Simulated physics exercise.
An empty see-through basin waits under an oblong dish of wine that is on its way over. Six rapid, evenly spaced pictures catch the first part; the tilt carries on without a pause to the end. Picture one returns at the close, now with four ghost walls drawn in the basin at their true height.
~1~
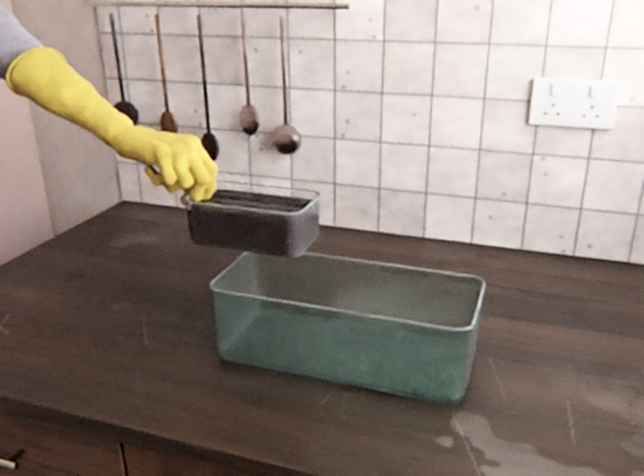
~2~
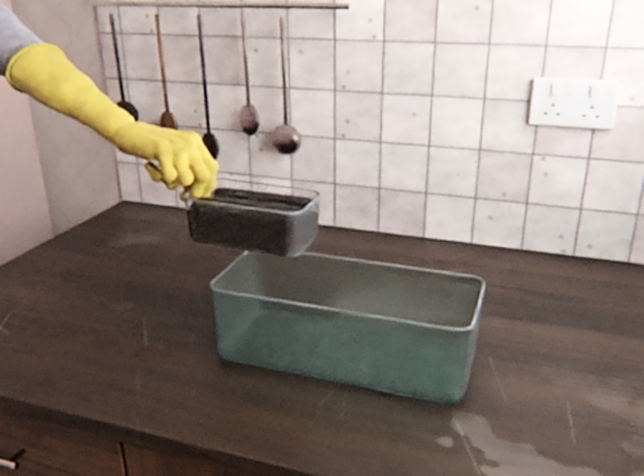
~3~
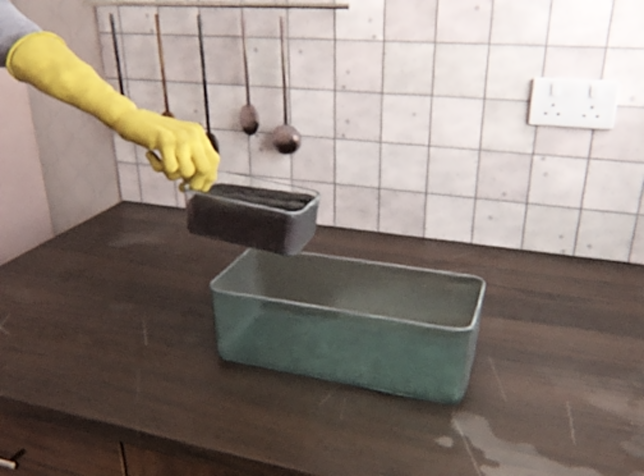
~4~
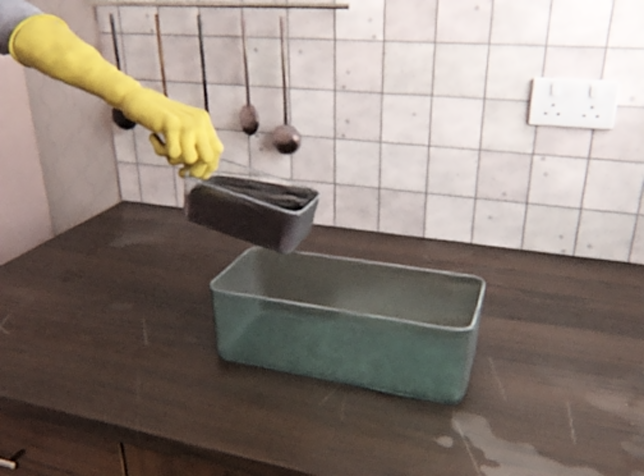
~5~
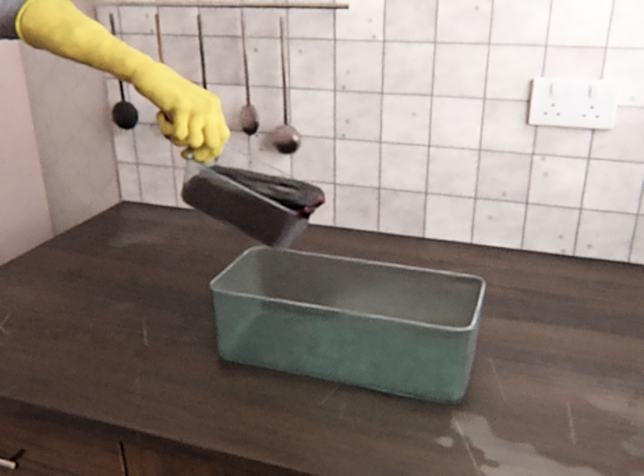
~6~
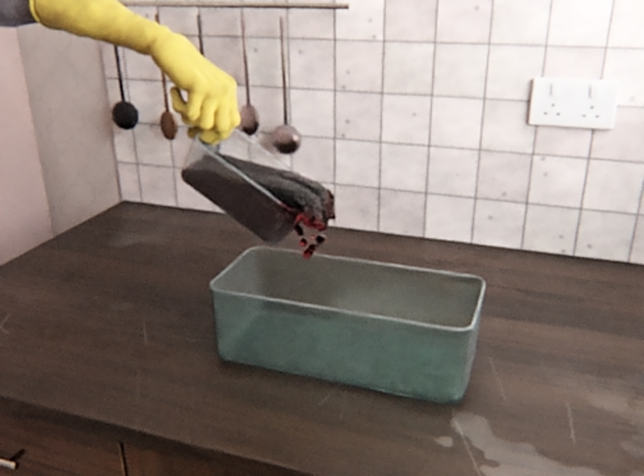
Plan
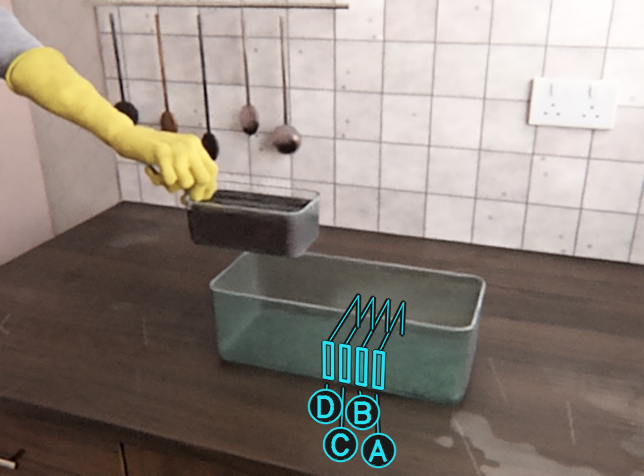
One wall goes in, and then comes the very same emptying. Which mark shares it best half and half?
A is best.
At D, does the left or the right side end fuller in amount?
The right one.
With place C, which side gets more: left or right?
The right one.
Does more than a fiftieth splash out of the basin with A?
Yes, it does.
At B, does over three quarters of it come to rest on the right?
No.
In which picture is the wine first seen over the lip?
In picture 4.
On the marked copy, A at (376, 394); B at (359, 391); C at (343, 387); D at (327, 384).
If A is chosen, about 43 % ends left of the wall and 51 % right of it; 7 % is lost outside.
If B is chosen, about 25 % ends left of the wall and 69 % right of it; 6 % is lost outside.
If C is chosen, about 15 % ends left of the wall and 79 % right of it; 6 % is lost outside.
If D is chosen, about 4 % ends left of the wall and 90 % right of it; 6 % is lost outside.
